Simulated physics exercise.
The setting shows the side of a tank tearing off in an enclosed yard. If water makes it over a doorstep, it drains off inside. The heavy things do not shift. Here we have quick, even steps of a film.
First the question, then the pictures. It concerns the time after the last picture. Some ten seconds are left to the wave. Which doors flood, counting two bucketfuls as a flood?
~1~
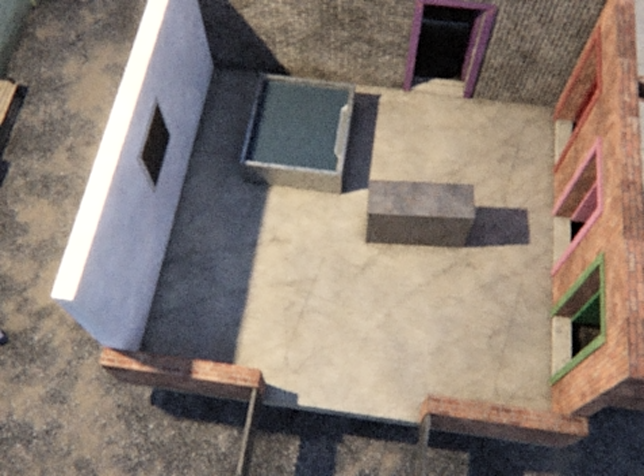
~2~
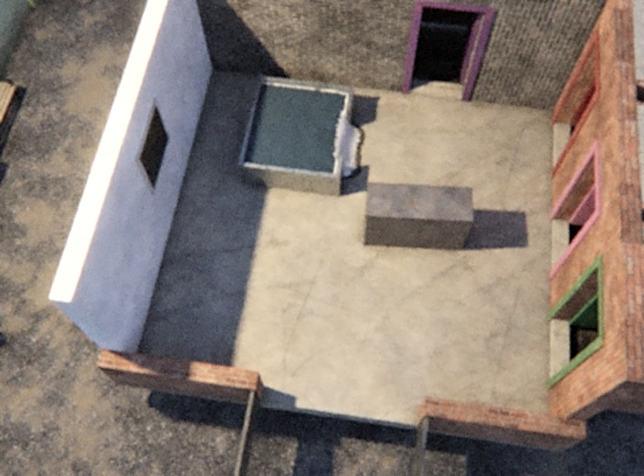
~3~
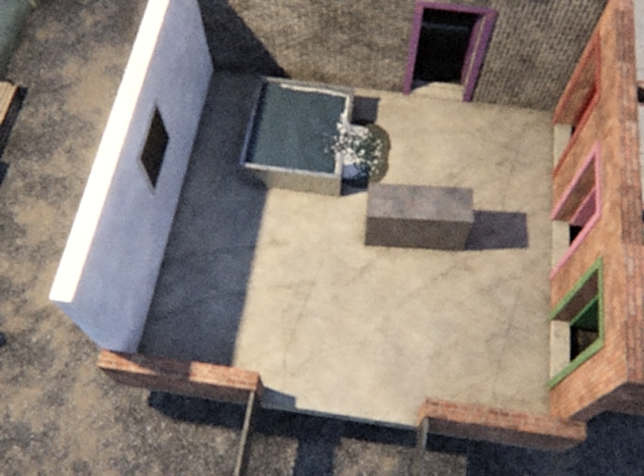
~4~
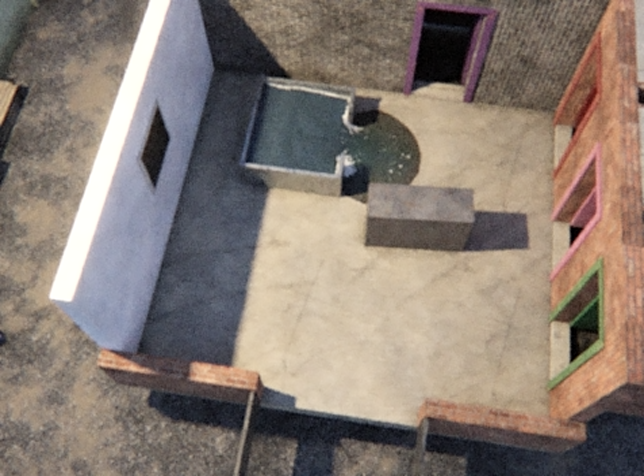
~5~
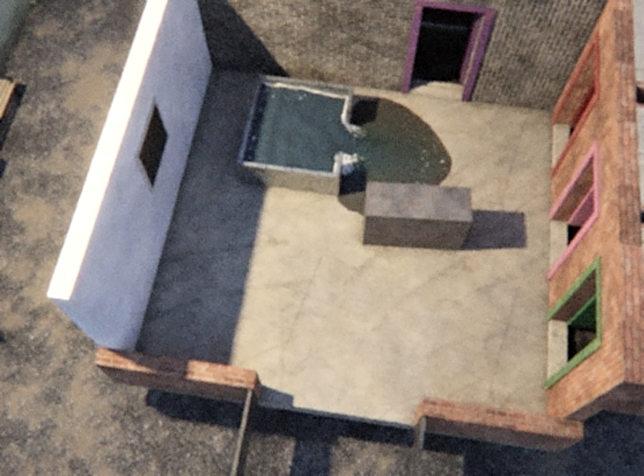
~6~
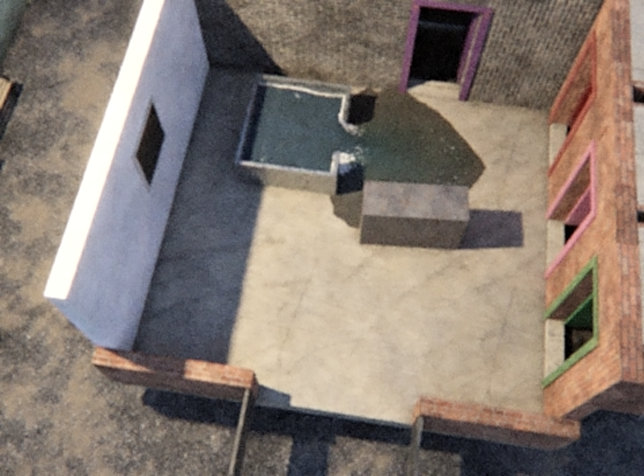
The red door gets overwhelmed honestly. The pink door gets overwhelmed honestly. The green door copes honestly. The purple door copes honestly.
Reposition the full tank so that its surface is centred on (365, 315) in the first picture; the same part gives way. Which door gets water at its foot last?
The purple-painted one, that's the one.
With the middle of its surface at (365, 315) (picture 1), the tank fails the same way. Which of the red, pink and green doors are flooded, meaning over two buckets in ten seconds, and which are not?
Note: Red ends up beneath; pink ends up above; green ends up above.
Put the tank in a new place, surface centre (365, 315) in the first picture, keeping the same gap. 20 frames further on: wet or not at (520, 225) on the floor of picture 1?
At that place: Flooded.
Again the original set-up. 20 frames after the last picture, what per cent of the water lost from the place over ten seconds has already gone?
Around 50 percent.
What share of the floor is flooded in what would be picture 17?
I'd put it at roughly 30 per cent.
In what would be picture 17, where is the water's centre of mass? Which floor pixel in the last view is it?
Around pixel (369, 153) of the last picture.
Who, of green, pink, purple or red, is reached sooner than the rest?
I'd say it's the purple one.
A moment on, water covers 25 % of the floor; the red door wet at the sill, nothing in, the pink door not reached, the green door not reached, the purple door wet at the sill, nothing in.
Next, water covers 30 % of the floor; the red door under two buckets in, the pink door over two buckets in, the green door not reached, the purple door under two buckets in.
Then, water covers 30 % of the floor; the red door over two buckets in, the pink door over two buckets in, the green door wet at the sill, nothing in, the purple door under two buckets in.
Later, water covers 40 % of the floor; the red door over two buckets in, the pink door far over two buckets in, the green door wet at the sill, nothing in, the purple door under two buckets in.
In the end, water covers 65 % of the floor; the red door over two buckets in, the pink door far over two buckets in, the green door wet at the sill, nothing in, the purple door under two buckets in.
